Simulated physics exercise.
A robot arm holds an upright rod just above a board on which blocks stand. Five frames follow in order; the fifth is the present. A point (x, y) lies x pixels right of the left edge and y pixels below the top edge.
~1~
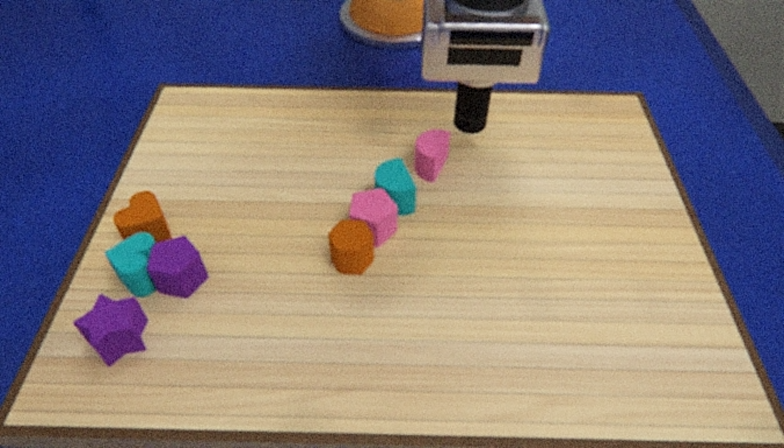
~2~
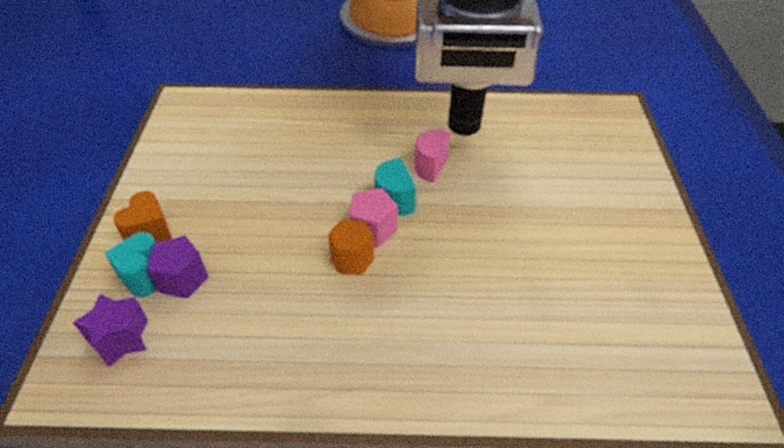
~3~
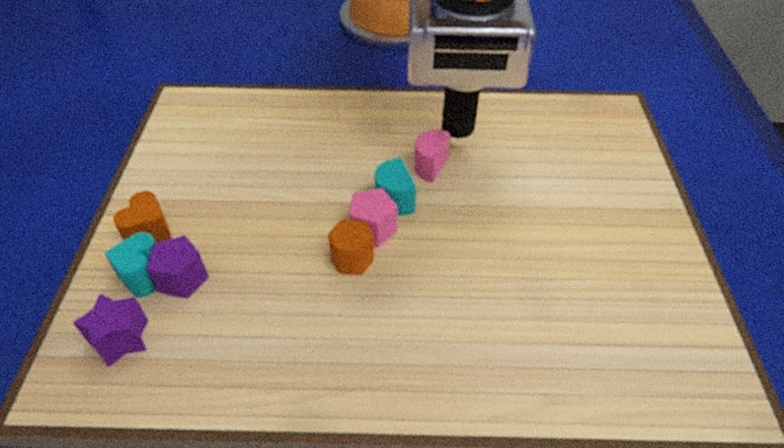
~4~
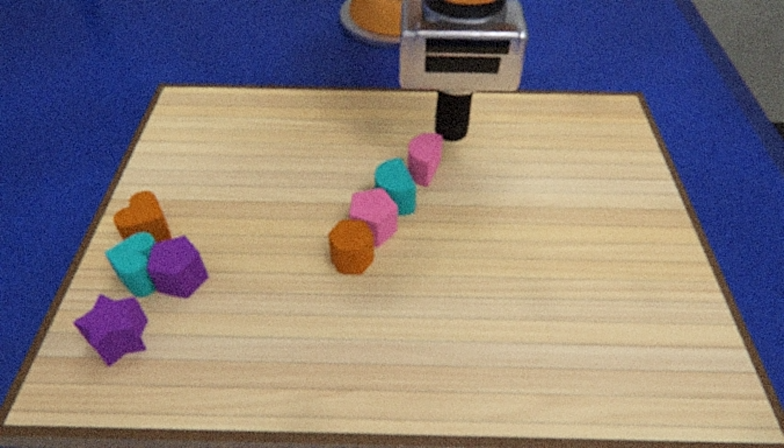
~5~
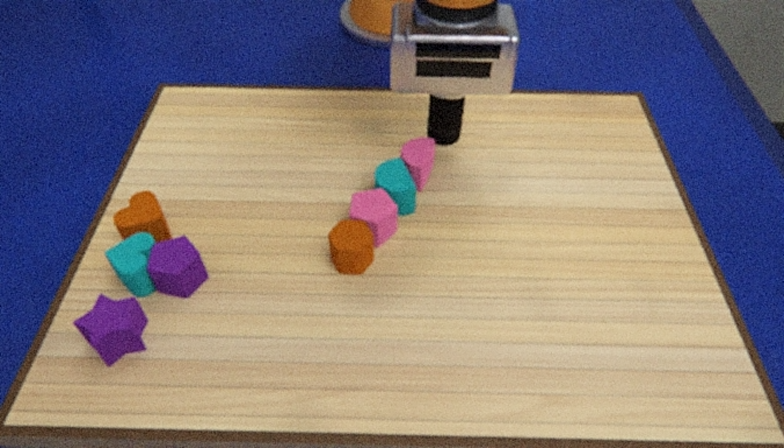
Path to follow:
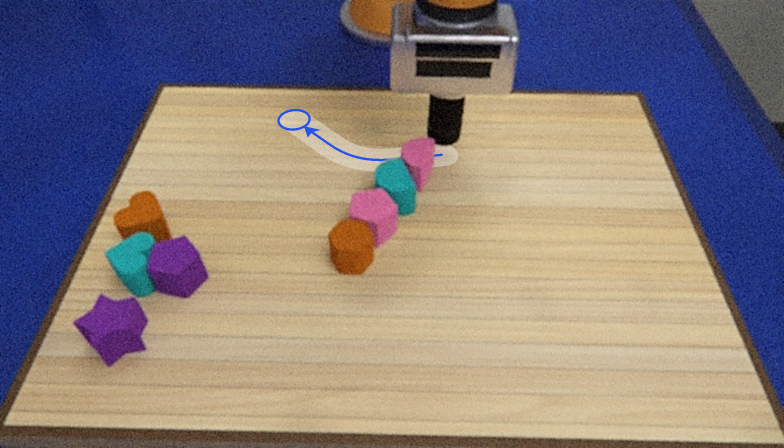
On a wooden board over a blue surface, a robot arm's black rod moved slightly left and toward the viewer, nudging the pink half-round block closer to the turquoise one while the other blocks stayed still.
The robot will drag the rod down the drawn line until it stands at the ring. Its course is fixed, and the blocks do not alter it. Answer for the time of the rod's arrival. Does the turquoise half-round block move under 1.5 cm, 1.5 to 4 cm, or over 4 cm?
1.5-4 cm.
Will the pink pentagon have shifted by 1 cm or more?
I expect so.
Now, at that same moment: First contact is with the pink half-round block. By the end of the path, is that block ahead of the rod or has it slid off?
The pink half-round block slips off.
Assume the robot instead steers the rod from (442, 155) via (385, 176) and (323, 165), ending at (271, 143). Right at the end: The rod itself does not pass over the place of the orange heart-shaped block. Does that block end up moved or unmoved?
It keeps its spot.
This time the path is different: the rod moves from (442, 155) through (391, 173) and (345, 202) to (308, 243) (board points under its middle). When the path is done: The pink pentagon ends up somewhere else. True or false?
That is true.
The drawn path runs from (442, 155) through (383, 160) and (331, 145) to (294, 120).
What follows on the original path. One third of the way, rod (383, 141); orange six-sided block (344, 243); pink pentagon (372, 217), turned 15° clockwise; turquoise half-round block (376, 187), turned 75° anticlockwise; pink half-round block (366, 160), turned 30° anticlockwise.
Two thirds of the way, rod (328, 126); orange six-sided block (344, 243); pink pentagon (372, 217), turned 15° clockwise; turquoise half-round block (376, 187), turned 75° anticlockwise; pink half-round block (359, 161), turned 55° anticlockwise.
At the end, rod (291, 101); orange six-sided block (344, 243); pink pentagon (372, 217), turned 15° clockwise; turquoise half-round block (376, 187), turned 75° anticlockwise; pink half-round block (359, 161), turned 55° anticlockwise.
